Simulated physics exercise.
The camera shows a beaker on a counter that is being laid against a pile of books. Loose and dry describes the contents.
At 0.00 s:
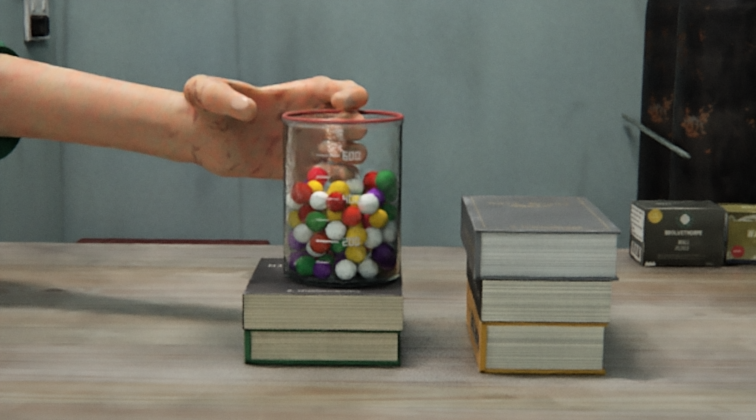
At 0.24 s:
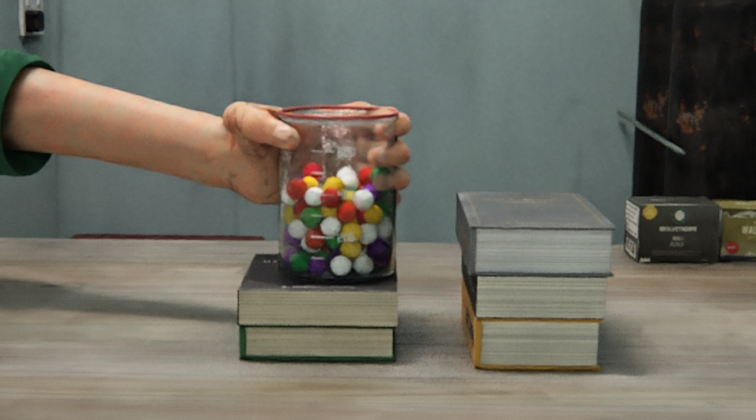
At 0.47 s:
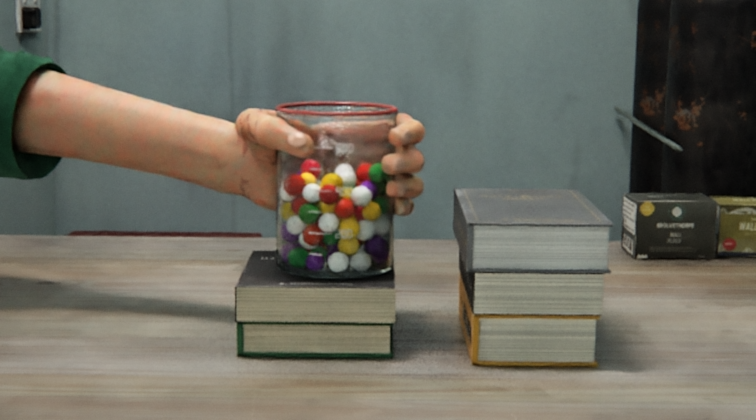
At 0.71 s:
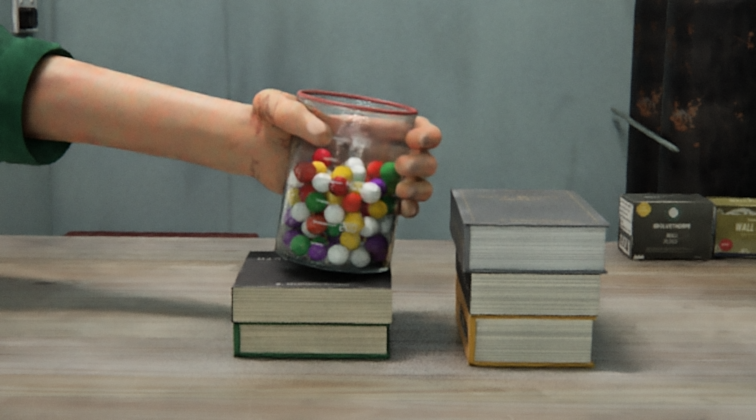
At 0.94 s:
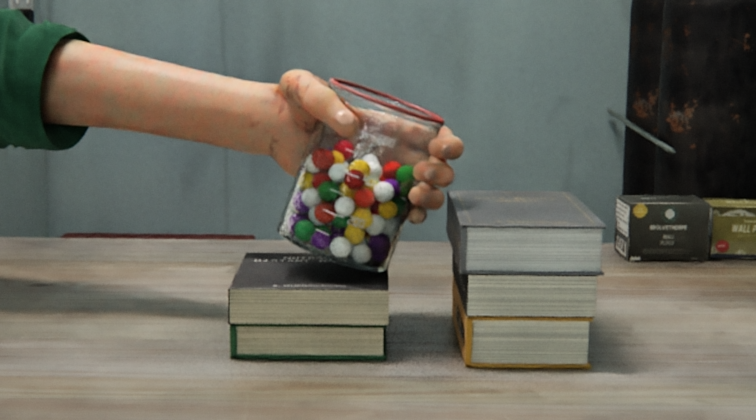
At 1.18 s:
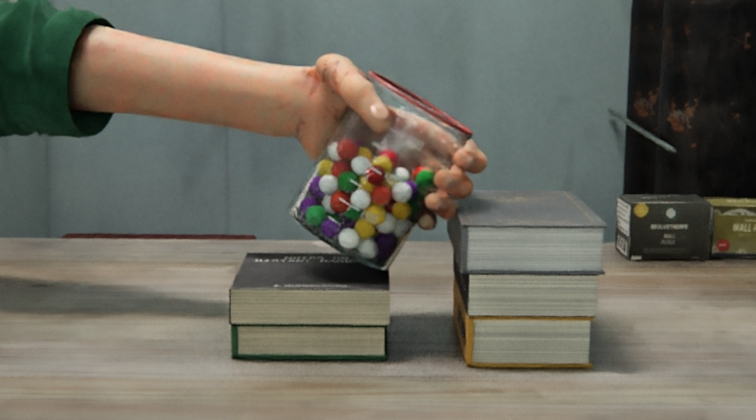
On a wooden counter, a hand grips a beaker of colourful balls and tilts it right.
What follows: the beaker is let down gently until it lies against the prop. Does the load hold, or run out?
The load stays put.
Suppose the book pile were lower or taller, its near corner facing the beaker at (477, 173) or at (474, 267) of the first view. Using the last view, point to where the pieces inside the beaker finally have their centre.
(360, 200), then (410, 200).
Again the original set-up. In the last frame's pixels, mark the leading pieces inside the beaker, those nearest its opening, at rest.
Roughly at (442, 183).
By 1.31 s, the beaker leans 37°; everything is still inside.
By 1.48 s, the beaker leans 43°; everything is still inside.
By 1.66 s, the beaker rests on the book pile at 44°; everything is still inside.
When it is over (2.1 s), the beaker rests on the book pile at 44°; everything is still inside.
